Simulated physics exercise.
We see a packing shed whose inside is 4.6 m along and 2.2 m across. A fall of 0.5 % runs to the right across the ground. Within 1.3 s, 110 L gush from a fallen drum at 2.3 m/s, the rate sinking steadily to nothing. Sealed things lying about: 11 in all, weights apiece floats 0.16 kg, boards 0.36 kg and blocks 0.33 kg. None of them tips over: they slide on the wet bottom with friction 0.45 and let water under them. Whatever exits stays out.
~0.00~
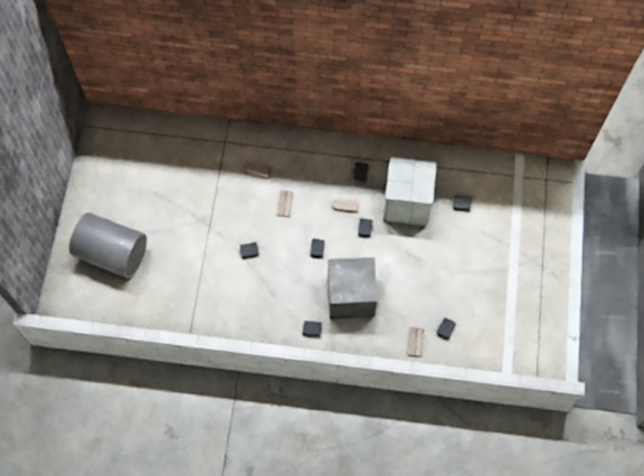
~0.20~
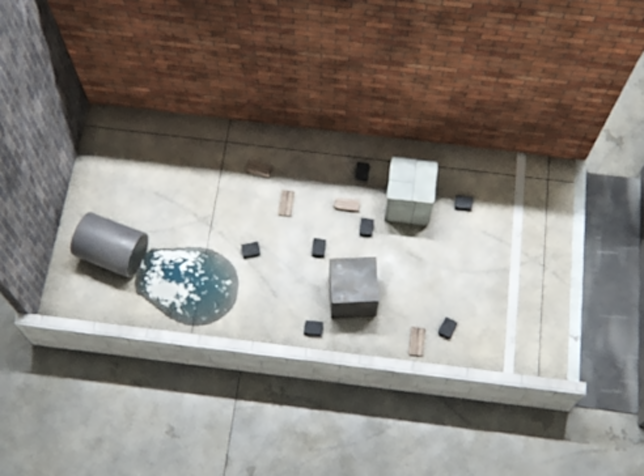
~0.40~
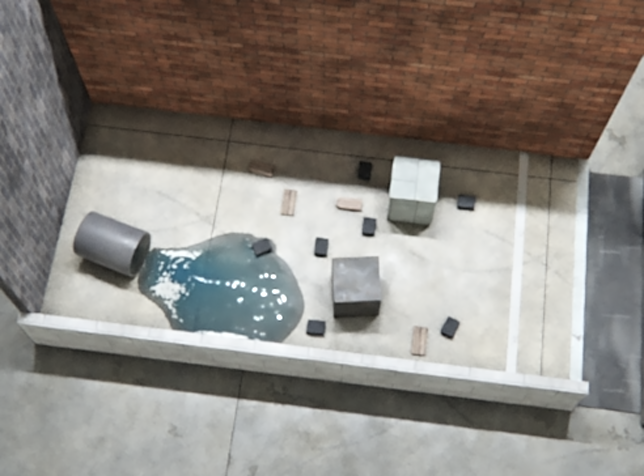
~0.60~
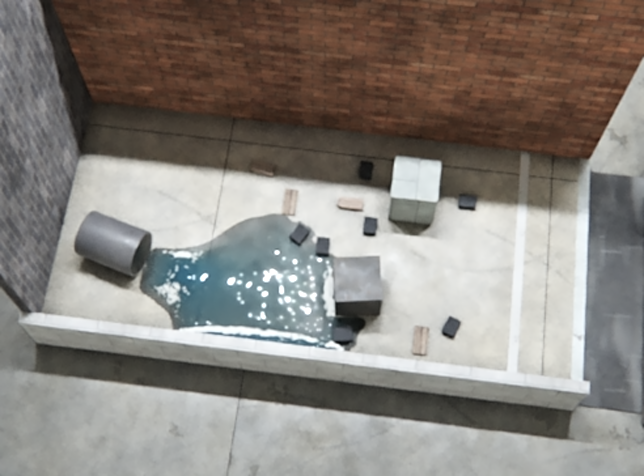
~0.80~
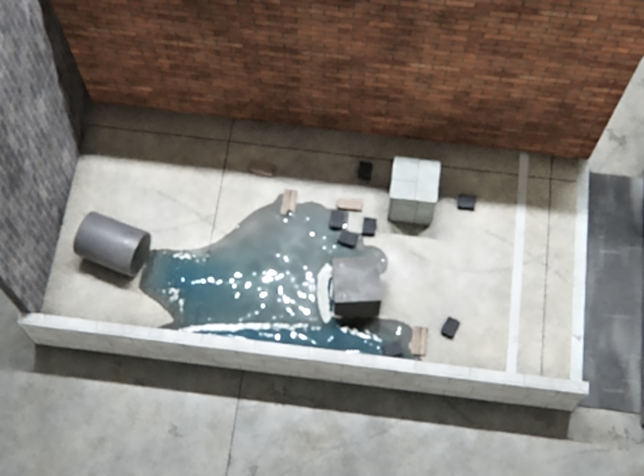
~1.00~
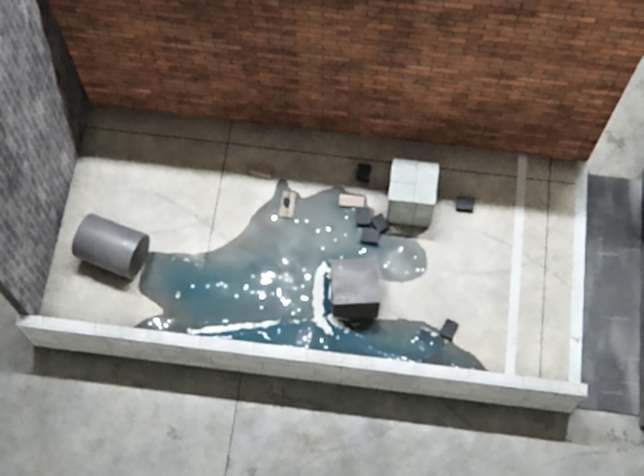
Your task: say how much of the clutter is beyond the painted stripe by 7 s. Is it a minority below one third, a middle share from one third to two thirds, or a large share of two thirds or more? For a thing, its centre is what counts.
A middle share.
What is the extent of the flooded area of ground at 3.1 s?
4.5 m2.
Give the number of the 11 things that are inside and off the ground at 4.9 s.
0.
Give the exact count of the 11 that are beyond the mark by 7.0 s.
I get 5.
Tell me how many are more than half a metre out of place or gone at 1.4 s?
Tally at that time: 4.
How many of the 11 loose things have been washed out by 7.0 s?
Total: 5.
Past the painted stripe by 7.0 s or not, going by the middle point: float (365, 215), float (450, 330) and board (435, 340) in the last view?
Taking them one by one, I'd say it stays back, it gets across and it gets across.
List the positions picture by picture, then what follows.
In the first picture, a float at (249, 249), on the bottom; a float at (312, 327) rests on the ground; 0.0 m2 under water; 0 of 11 have shifted.
In the second picture, a float at (251, 249) rests on the ground; a float at (314, 327) rests on the ground; water covers 0.5 m2; 0 of 11 have shifted.
In the third picture, a float at (262, 246), on the bottom, 8 cm from its start; a float at (316, 326) rests on the ground; 1.1 m2 under water; 1 of 11 have shifted.
In the fourth picture, a float at (299, 233) rests on the ground, 43 cm from its start; a float at (343, 334), on the bottom, 23 cm from its start; 1.6 m2 under water; 2 of 11 have shifted.
In the fifth picture, a float at (337, 219) rests on the ground, 80 cm from its start; a float at (393, 349), afloat, 68 cm from its start; 2.1 m2 under water; 3 of 11 have shifted.
In the sixth picture, a float at (364, 216), on the bottom, 105 cm from its start; a float at (434, 361) floats, 105 cm from its start; water covers 2.6 m2; 6 of 11 have shifted.
After 1.4 s 1 of 11 are over the mark; 5 afloat.
After 3.1 s 5 of 11 are over the mark; 2 afloat.
After 4.9 s 5 of 11 are over the mark; 0 afloat.
After 7.0 s 5 of 11 are over the mark; 0 afloat.
